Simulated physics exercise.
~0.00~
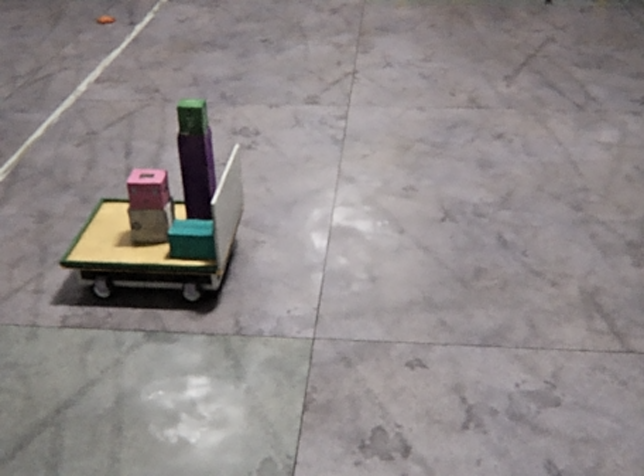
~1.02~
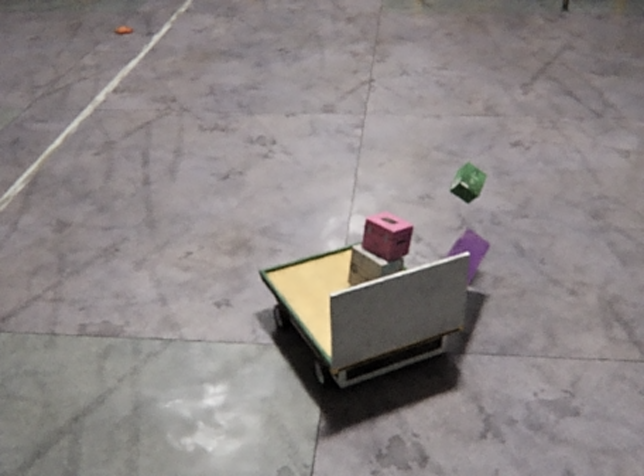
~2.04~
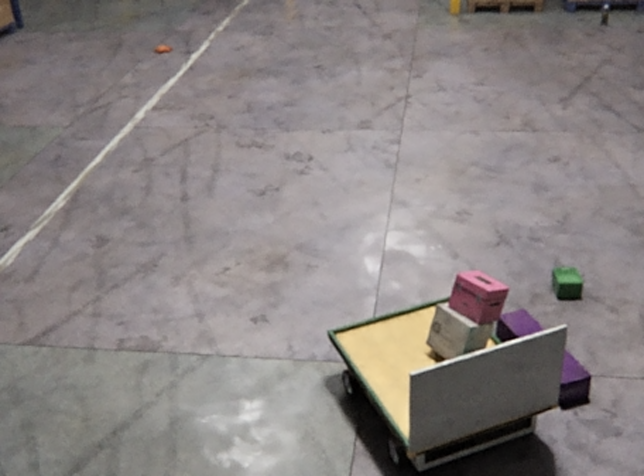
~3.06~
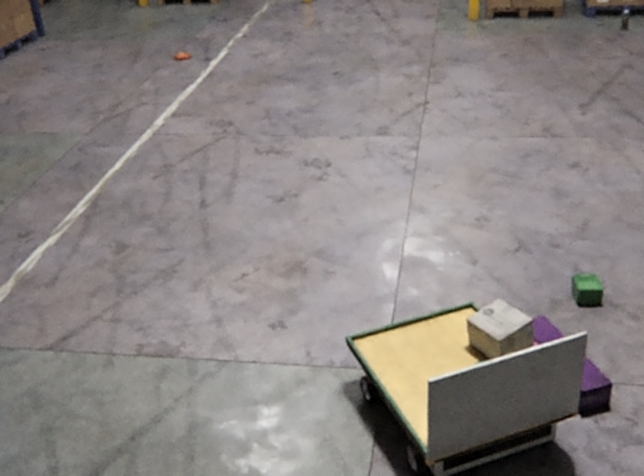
The footage shows a flat cart carrying stacked boxes as it moves right and swings around, the tall purple box and green box toppling off onto the floor. The pink toolbox tilts atop the white box, then drops out of view, leaving the white box lying on the deck.
